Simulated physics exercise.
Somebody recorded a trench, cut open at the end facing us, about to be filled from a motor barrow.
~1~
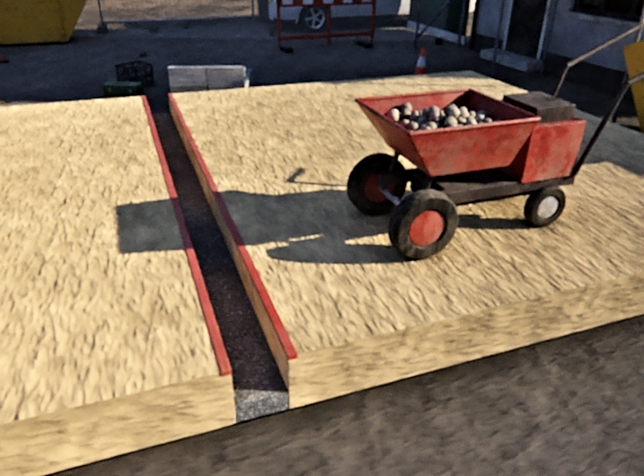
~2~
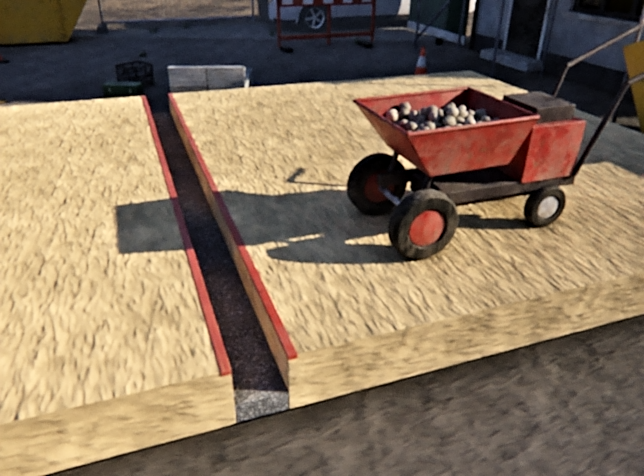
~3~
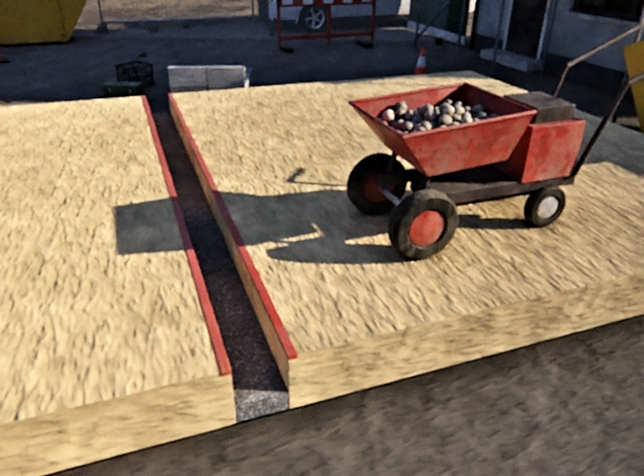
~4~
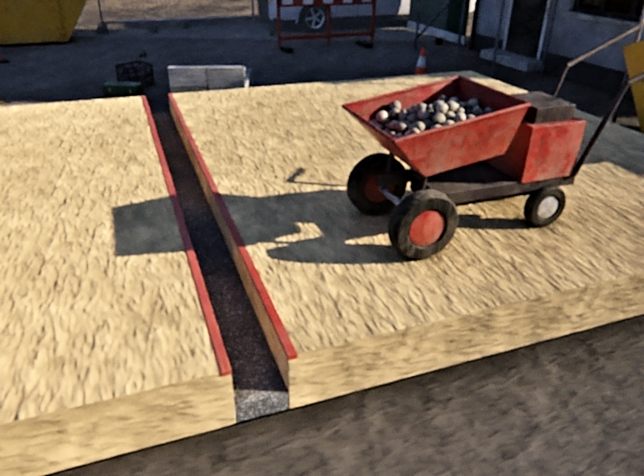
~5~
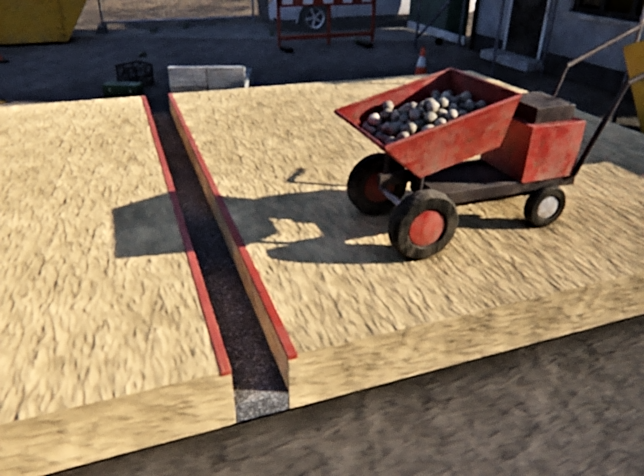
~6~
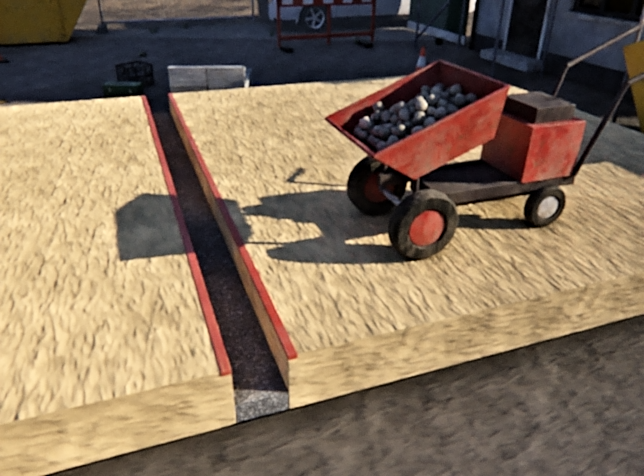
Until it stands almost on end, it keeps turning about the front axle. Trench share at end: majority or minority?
I expect the trench to not get most of the load.
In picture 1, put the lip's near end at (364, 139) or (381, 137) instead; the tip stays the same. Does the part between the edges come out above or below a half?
At the earlier place the greater portion ends between the edges, at the later place the greater portion.
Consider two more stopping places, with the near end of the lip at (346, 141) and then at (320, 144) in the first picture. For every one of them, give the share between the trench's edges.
It works out to 90 per cent in the first case and 60 per cent in the second.
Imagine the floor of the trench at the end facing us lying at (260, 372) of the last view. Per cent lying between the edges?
I'd say roughly 30 in a hundred.
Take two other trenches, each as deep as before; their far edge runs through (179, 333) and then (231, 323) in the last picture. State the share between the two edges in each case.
You'd get 30 in a hundred the first time and 30 in a hundred the second.
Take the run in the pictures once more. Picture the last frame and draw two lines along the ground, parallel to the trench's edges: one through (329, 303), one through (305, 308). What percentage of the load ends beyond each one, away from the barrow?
Respectively 70 and 50 percent.
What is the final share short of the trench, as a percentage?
That share is about 60 percent.
Shortly afterwards, skip tipped steeply; the whole lot in the skip.
Next, skip tipped right over; the bulk in the skip; near a quarter short of the trench; only a few in or heaped over the trench; only a few falling.
Some moments later, skip tipped right over; a little in the skip; near two thirds short of the trench; near a quarter in or heaped over the trench.
In the end, skip tipped right over; a little in the skip; near two thirds short of the trench; near a third in or heaped over the trench; none at all beyond it.
